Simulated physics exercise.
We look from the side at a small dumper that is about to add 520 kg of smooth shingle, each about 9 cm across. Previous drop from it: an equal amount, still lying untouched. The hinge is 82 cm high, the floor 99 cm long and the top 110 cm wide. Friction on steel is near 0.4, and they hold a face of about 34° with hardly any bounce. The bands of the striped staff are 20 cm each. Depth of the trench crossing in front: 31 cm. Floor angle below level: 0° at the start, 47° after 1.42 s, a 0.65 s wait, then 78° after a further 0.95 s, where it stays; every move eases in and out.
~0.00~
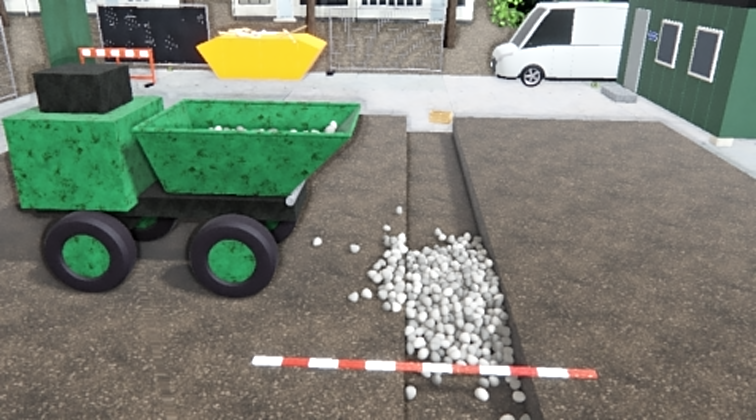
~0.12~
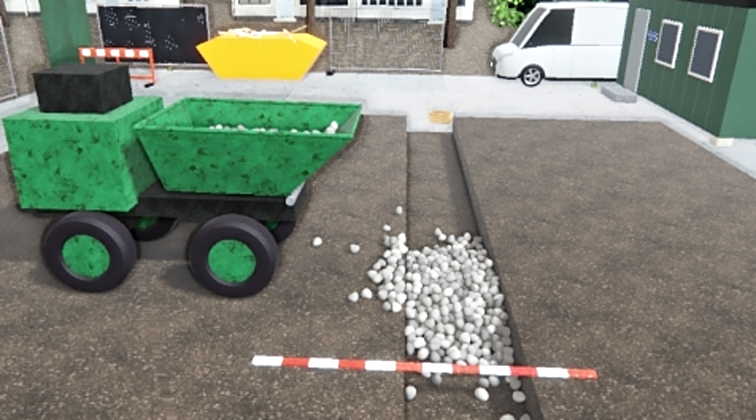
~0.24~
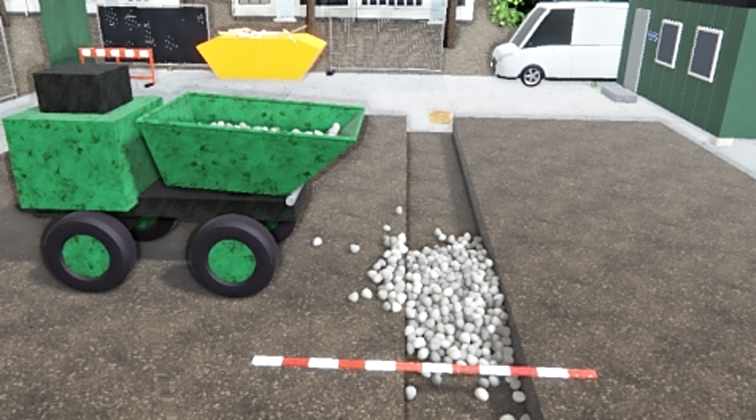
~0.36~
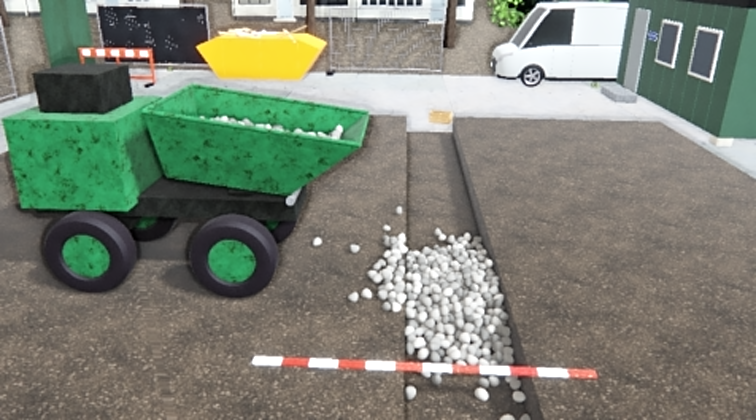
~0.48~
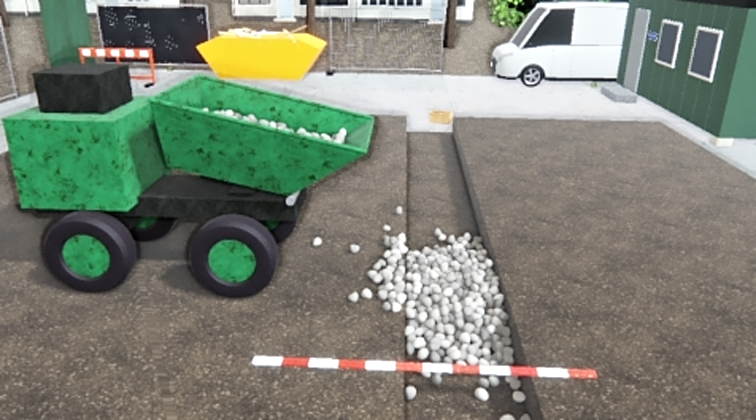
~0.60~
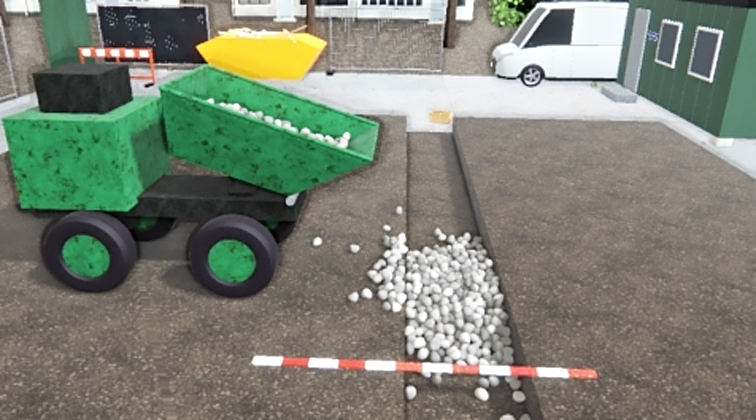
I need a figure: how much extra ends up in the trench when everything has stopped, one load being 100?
Roughly 89 per cent of a load more.
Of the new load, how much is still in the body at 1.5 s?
Still inside: Some 100 %.
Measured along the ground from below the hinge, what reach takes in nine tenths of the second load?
That's roughly 160 cm.
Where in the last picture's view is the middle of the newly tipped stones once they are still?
The middle ends up near (435, 276).
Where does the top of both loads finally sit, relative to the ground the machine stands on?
24 cm above.
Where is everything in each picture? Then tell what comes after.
The body is at 0°, its lip at (350, 136); the top of the load is at (276, 133). The earlier load is highest near (394, 253), 7 cm above ground level, 7 % short of the trench, 93 % in the trench, in the first frame.
The body is at 1°, its lip at (351, 137); the top of the load is at (255, 133); the stones move at 0.2 m/s on average, in the second frame.
Lip at (355, 140), floor tilted 4°, highest stones at (225, 130); the stones move at 0.3 m/s on average, in the third frame.
Lip at (360, 145), floor tilted 8°, highest stones at (217, 125); the stones move at 0.4 m/s on average, in the fourth frame.
Lip at (366, 152), floor tilted 12°, highest stones at (214, 116); the stones move at 0.4 m/s on average, in the fifth frame.
The body is at 18°, its lip at (371, 160); the top of the load is at (210, 109); the stones move at 0.5 m/s on average, in the sixth frame.
After 1.1 s the floor is at 39°; in per cent of one load, 100 in the body, 7 short of the trench, 93 in the trench; the foremost stones are at (492, 281).
After 1.5 s the floor is at 47°; in per cent of one load, 100 in the body, 7 short of the trench, 93 in the trench; the foremost stones are at (492, 281).
After 3.5 s the floor is at 78°; in per cent of one load, 8 in the body, 23 short of the trench, 169 in the trench; the foremost stones are at (495, 290).
After 6.2 s the floor is at 78°; in per cent of one load, 0 in the body, 18 short of the trench, 182 in the trench; the foremost stones are at (490, 275). Net gain in the trench, 89.
